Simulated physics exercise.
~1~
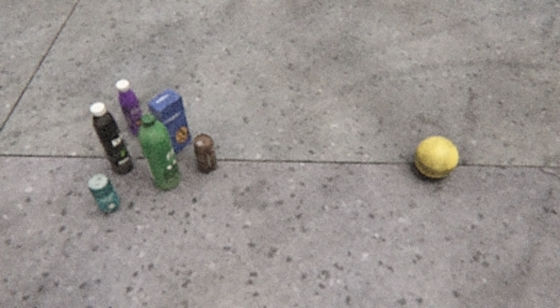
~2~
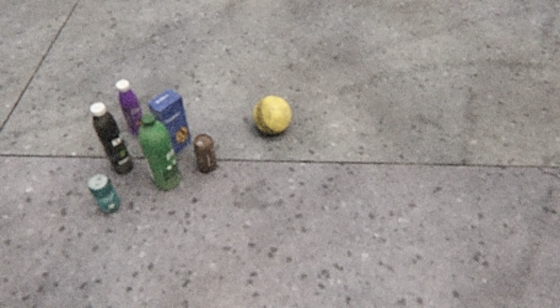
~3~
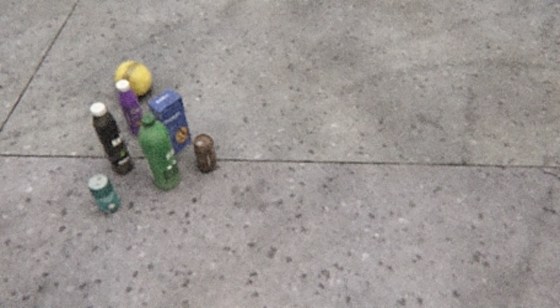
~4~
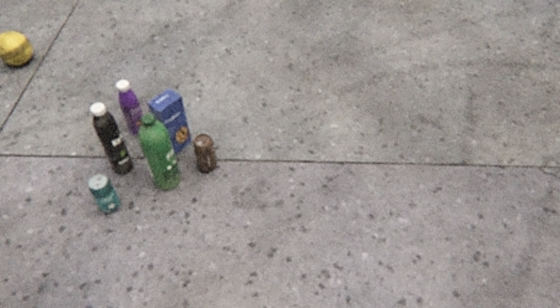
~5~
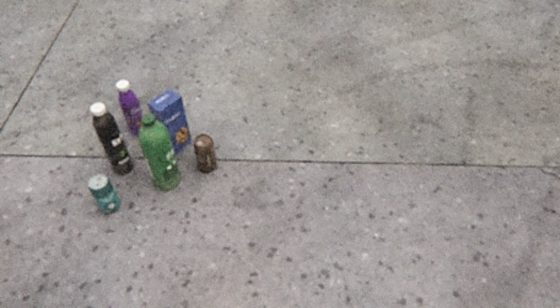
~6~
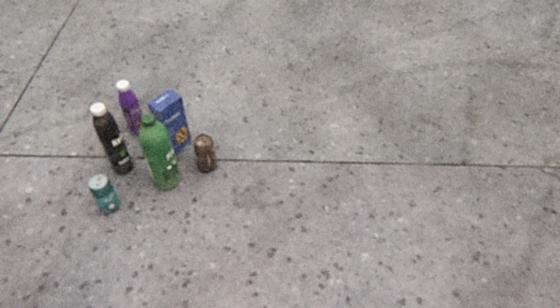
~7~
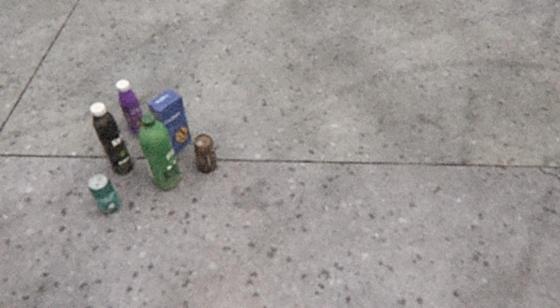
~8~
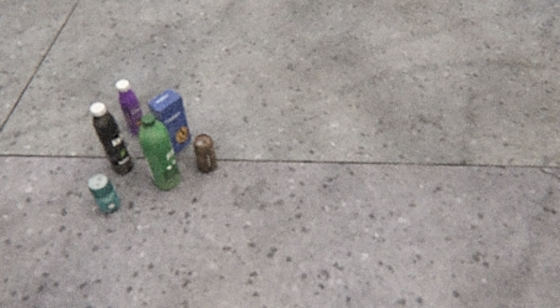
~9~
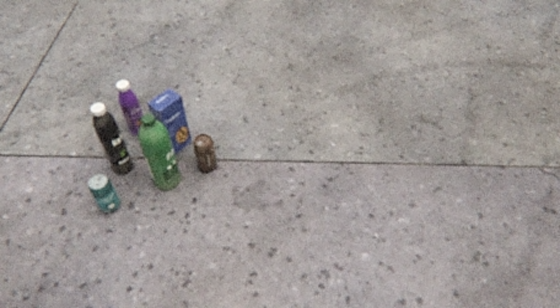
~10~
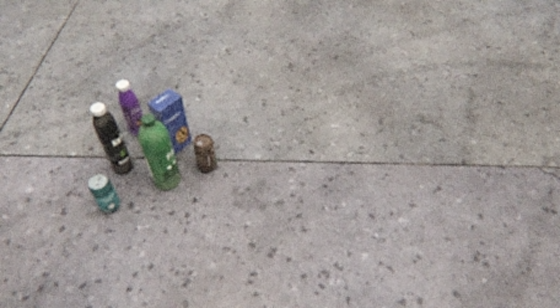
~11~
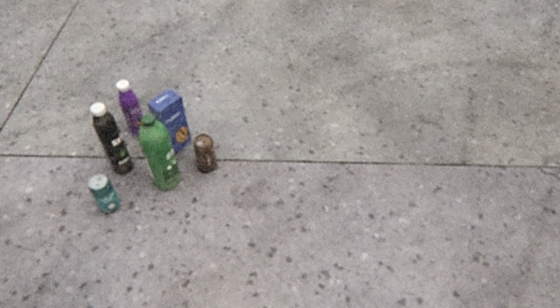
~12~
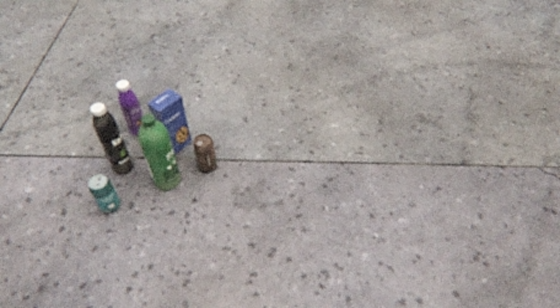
A speckled grey stone floor, crossed by thin dark seams, is seen from above at an angle by a still camera. Left of centre stands a loose group, with a green bottle near a blue carton, a purple bottle behind, a black bottle to the left, a turquoise can in front and a brown can on the right. A yellow ball starts alone on the right and rolls left, drifting toward the back. It passes behind the blue carton and purple bottle, continues to the upper left and leaves view. Everything in the group remains upright and in place.
